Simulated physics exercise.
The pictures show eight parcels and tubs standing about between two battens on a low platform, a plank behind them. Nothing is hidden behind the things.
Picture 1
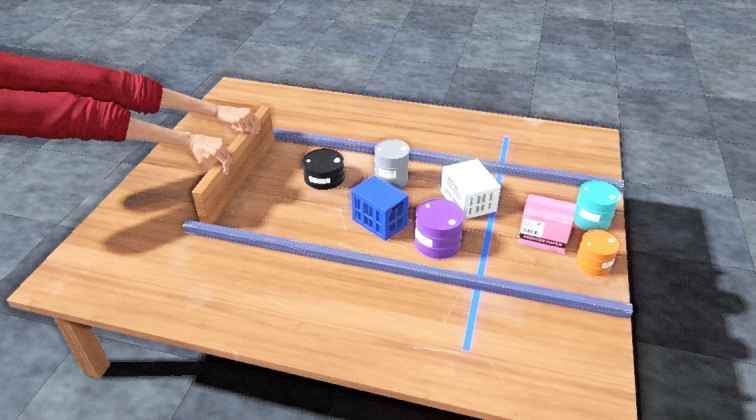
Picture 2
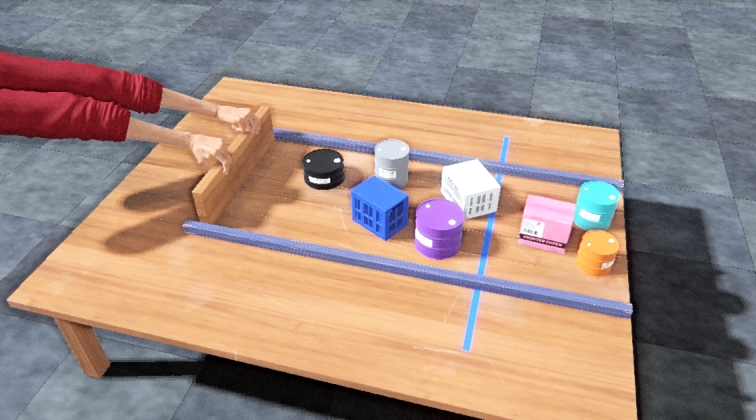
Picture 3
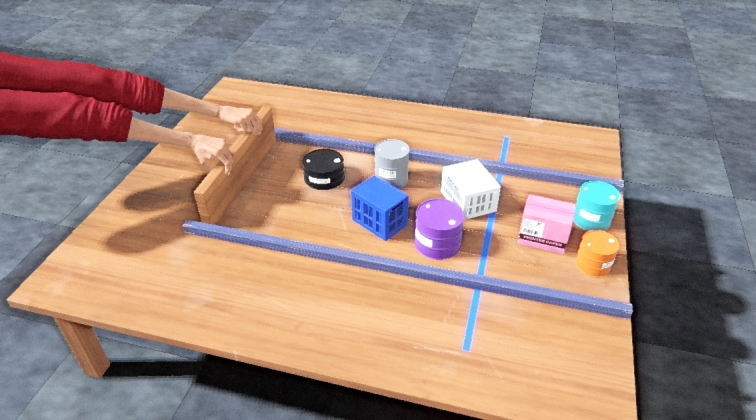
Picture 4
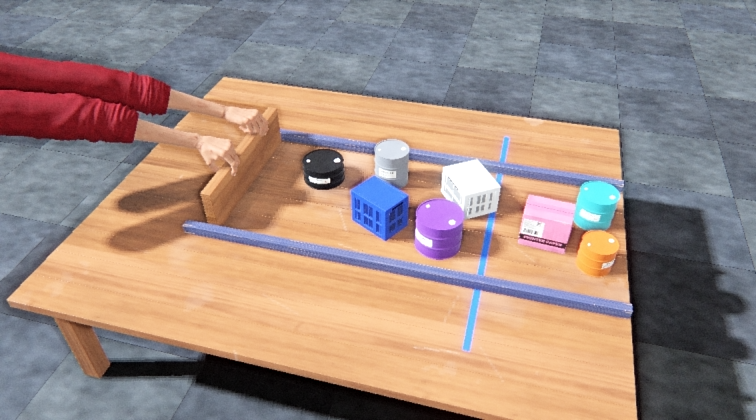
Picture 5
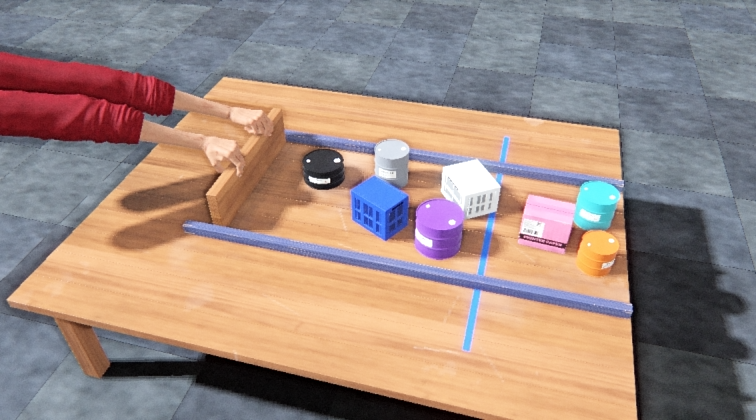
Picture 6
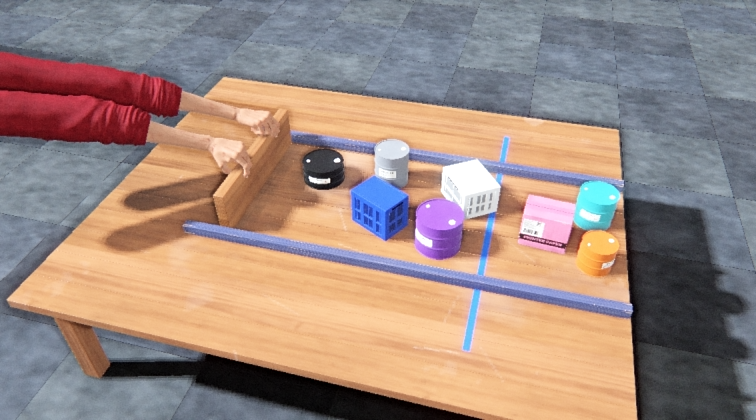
Two red-sleeved arms slide a wooden plank slowly and slightly to the right across a low wooden table on grey tiles, seen from above at an angle. Between two blue-grey battens stand black, grey and purple canisters, a blue crate and a white crate, with a pink parcel and turquoise and orange canisters beyond a blue tape line. The plank touches nothing, and the objects and camera stay still.
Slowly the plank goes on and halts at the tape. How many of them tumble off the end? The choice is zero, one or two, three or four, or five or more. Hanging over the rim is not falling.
As it turns out, the number that fall off is zero.
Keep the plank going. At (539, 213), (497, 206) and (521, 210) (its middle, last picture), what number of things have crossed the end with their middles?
Past the end: 1, 0 and 1.
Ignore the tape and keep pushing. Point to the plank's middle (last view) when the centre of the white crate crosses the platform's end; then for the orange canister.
Its middle is around (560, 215) and around (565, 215).
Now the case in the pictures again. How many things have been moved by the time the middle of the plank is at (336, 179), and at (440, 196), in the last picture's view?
2 and 5.
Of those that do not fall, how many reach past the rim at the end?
0 of them.
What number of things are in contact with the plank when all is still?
3 of them.
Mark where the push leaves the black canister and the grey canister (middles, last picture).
The black canister stops around (516, 202); the grey canister around (517, 171).
Soon after, none off yet; orange canister at rest near (597, 254); turquoise canister at rest near (596, 206); pink parcel at rest near (546, 224).
At rest, the number that fall off is zero.
